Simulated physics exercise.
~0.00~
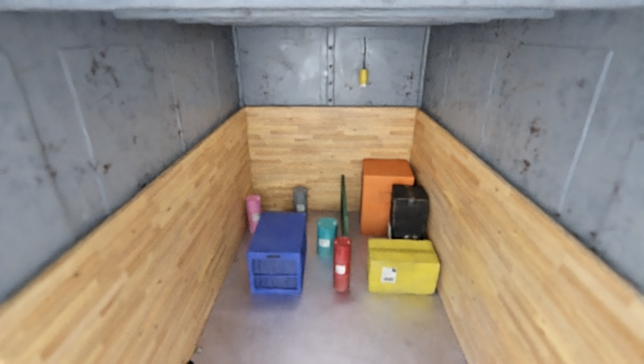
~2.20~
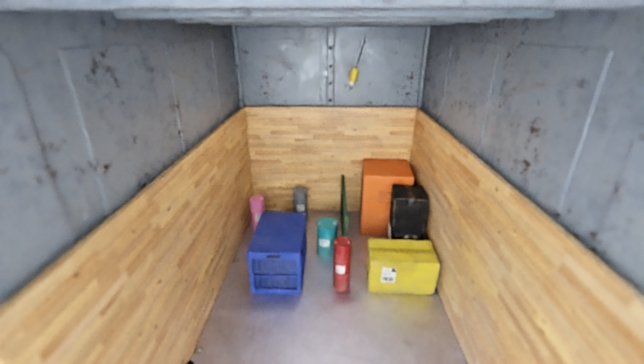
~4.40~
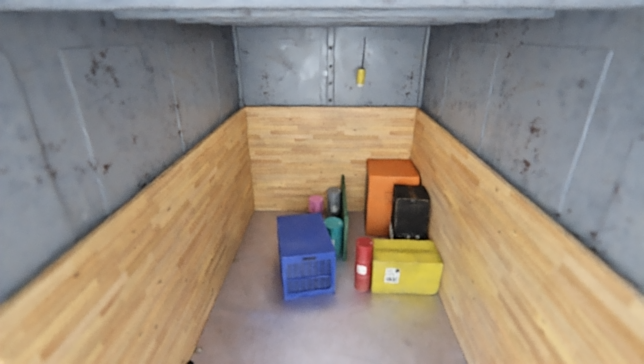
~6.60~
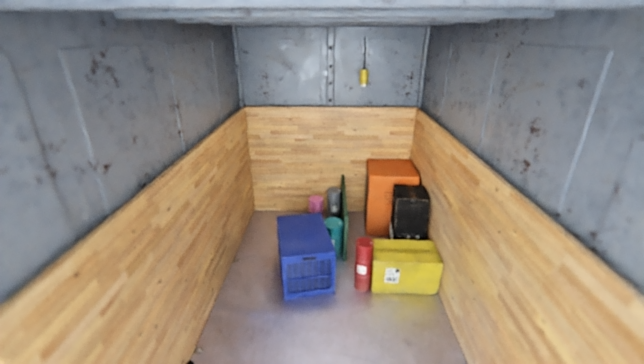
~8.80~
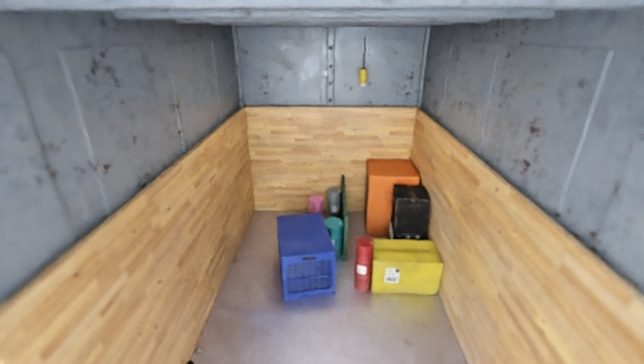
A blue chest, several canisters and other cargo ride in a metal-walled hold with low wooden boards, seen from the rear towards the bulkhead. The chest and a pink and a grey canister stand on the left, turquoise and red canisters near the middle, and an orange appliance, a black box and a yellow box on the right. A yellow hanging object swings at first while the load stays put. Then the chest and the pink, grey and red canisters shift right. The canisters finish upright, the red one beside the yellow box, and the load rests.
